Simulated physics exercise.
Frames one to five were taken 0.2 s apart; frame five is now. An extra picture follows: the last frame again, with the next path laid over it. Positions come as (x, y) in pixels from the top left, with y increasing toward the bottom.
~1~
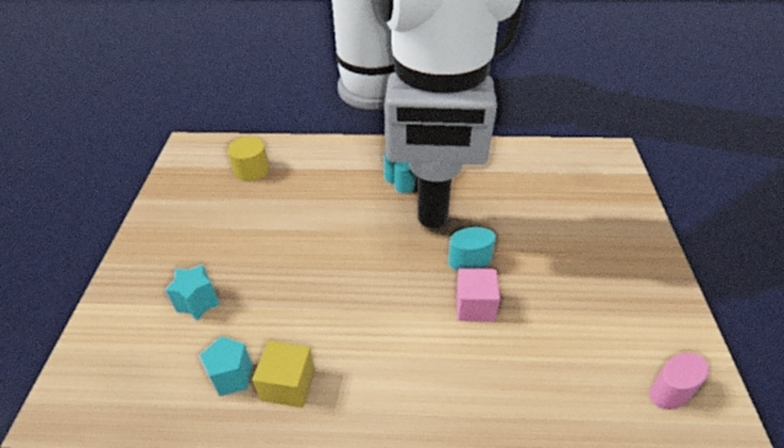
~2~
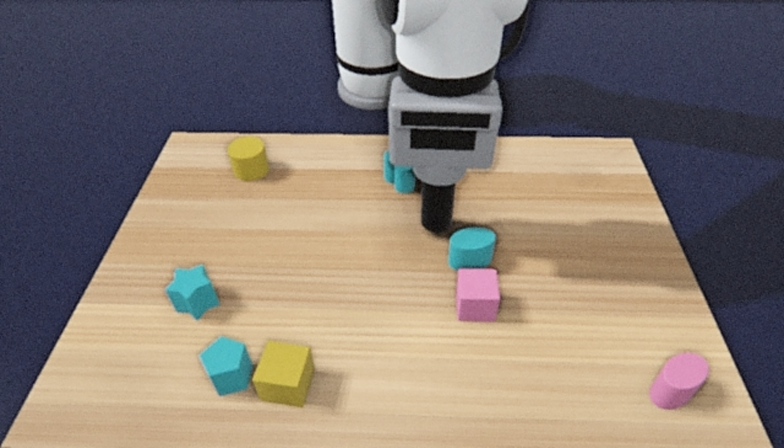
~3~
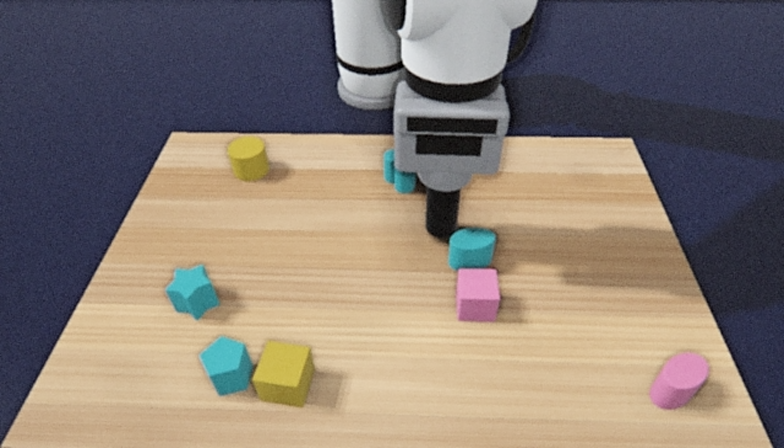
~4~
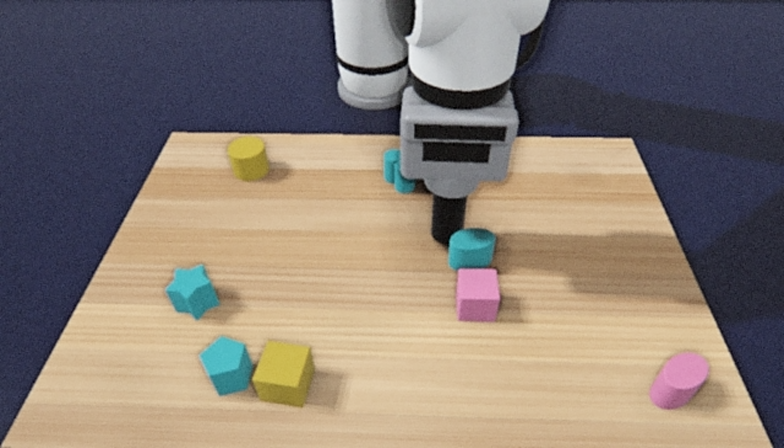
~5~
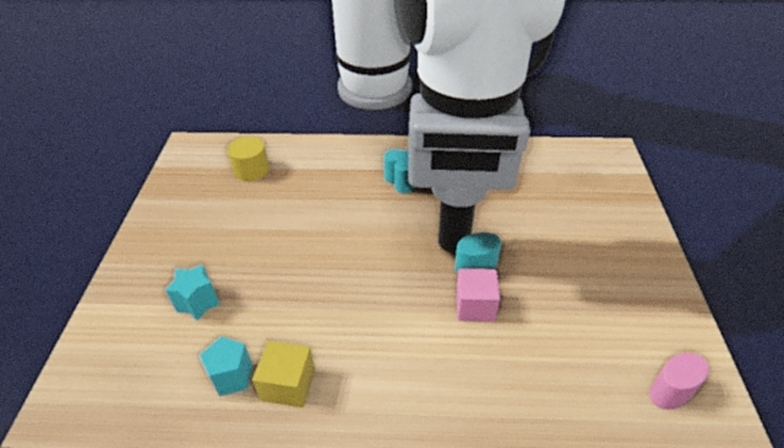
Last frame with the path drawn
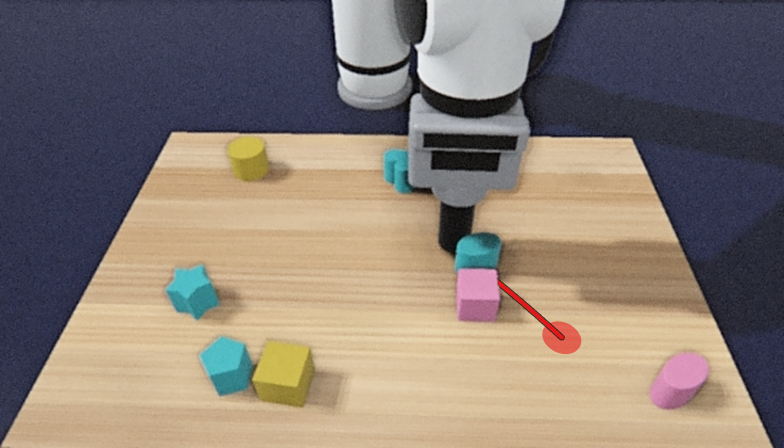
On a wooden table scattered with turquoise, yellow and pink blocks, a robot arm slid its black pusher slightly forward and right, then nudged the turquoise oval a tiny bit right, behind the pink square.
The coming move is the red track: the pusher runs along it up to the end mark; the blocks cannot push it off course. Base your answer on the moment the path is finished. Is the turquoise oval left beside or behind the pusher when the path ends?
The answer is no.
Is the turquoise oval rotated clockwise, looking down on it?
Going by the path, no.
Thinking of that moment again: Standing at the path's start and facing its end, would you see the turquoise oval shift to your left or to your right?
It shifts to the left.
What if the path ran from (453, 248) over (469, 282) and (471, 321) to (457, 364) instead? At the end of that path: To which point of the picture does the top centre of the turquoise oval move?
At (508, 262).
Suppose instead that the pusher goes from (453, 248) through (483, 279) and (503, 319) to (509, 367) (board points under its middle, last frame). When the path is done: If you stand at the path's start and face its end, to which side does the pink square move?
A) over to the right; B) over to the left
(A)
Drawn move, from (453, 248) by way of (487, 274) and (523, 304) to (562, 337).
What follows on the original path. One third of the way, pusher (489, 268); pink square (483, 290), turned 30° clockwise; turquoise oval (519, 270).
Two thirds of the way, pusher (526, 298); pink square (483, 290), turned 35° clockwise; turquoise oval (564, 297), turned 30° anticlockwise.
At the end, pusher (564, 331); pink square (483, 290), turned 35° clockwise; turquoise oval (609, 321), turned 80° anticlockwise.
